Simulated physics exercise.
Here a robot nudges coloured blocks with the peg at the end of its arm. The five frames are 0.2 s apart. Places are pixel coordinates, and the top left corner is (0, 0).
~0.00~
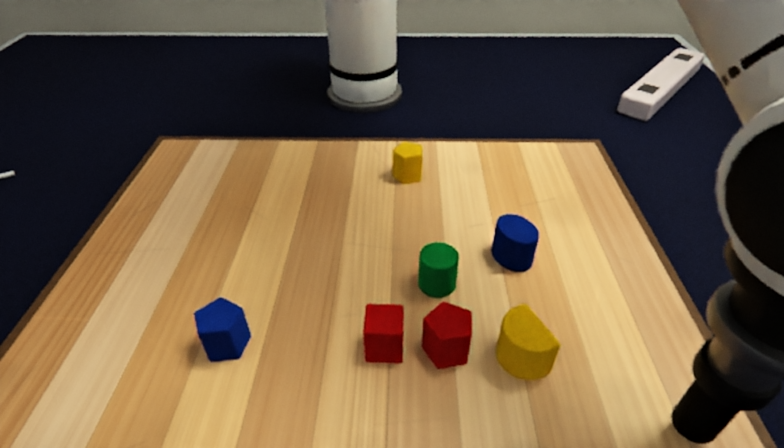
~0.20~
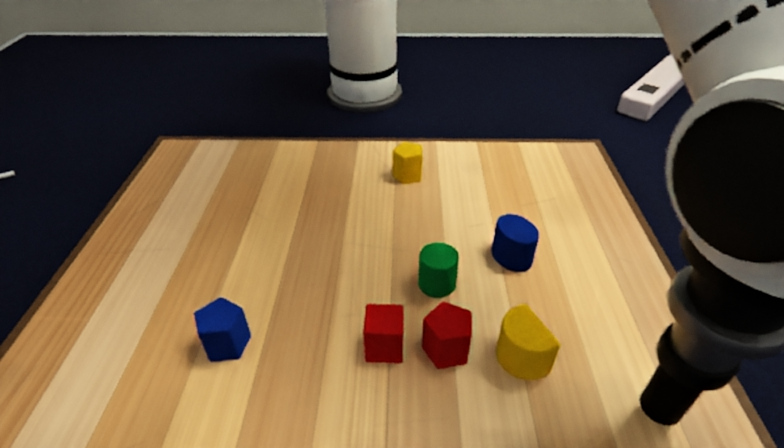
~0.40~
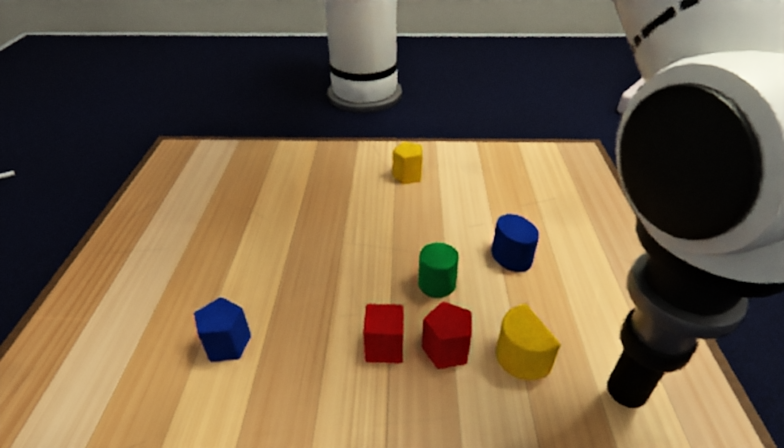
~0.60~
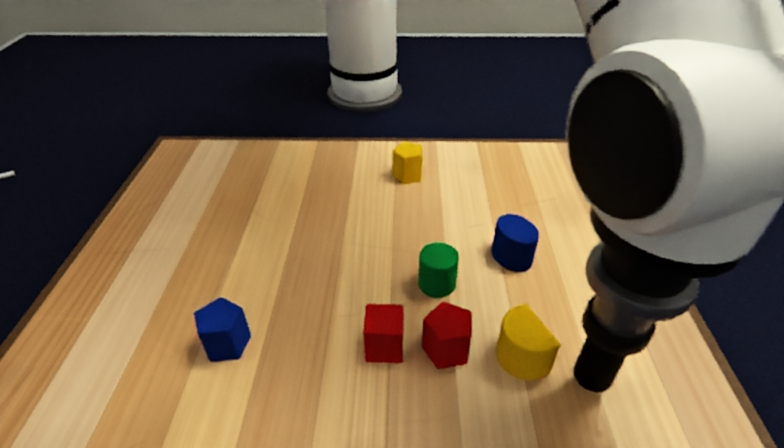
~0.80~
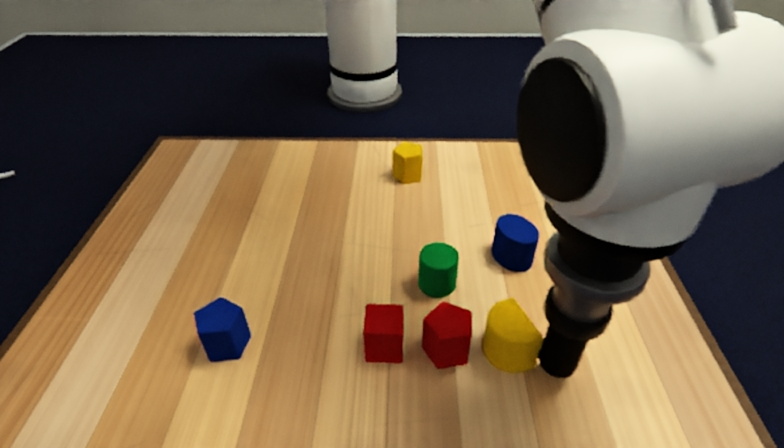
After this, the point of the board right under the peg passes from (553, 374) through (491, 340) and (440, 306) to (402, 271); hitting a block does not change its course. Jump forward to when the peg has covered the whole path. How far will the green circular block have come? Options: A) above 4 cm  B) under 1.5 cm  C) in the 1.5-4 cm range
Correct choice: A.
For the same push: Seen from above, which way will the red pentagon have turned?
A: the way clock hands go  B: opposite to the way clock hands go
The correct letter is B.
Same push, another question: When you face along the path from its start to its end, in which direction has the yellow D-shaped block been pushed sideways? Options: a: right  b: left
My pick is b.
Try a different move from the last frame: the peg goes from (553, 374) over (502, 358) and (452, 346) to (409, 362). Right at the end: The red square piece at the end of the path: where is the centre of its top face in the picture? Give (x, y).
Top centre: (335, 319).
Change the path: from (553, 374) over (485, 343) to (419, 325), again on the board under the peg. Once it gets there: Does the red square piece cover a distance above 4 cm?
Final answer: No.
On the path given first. One third of the way, peg at (493, 329); red pentagon at (436, 316), turned 45° anticlockwise; yellow D-shaped block at (460, 286), turned 25° clockwise.
Two thirds of the way, peg at (441, 294); green circular block at (426, 235); red pentagon at (431, 318), turned 60° anticlockwise; yellow D-shaped block at (413, 263), turned 55° clockwise.
At the end, peg at (402, 260); red square piece not moved; green circular block at (421, 224); red pentagon at (431, 318), turned 60° anticlockwise; yellow D-shaped block at (370, 246).
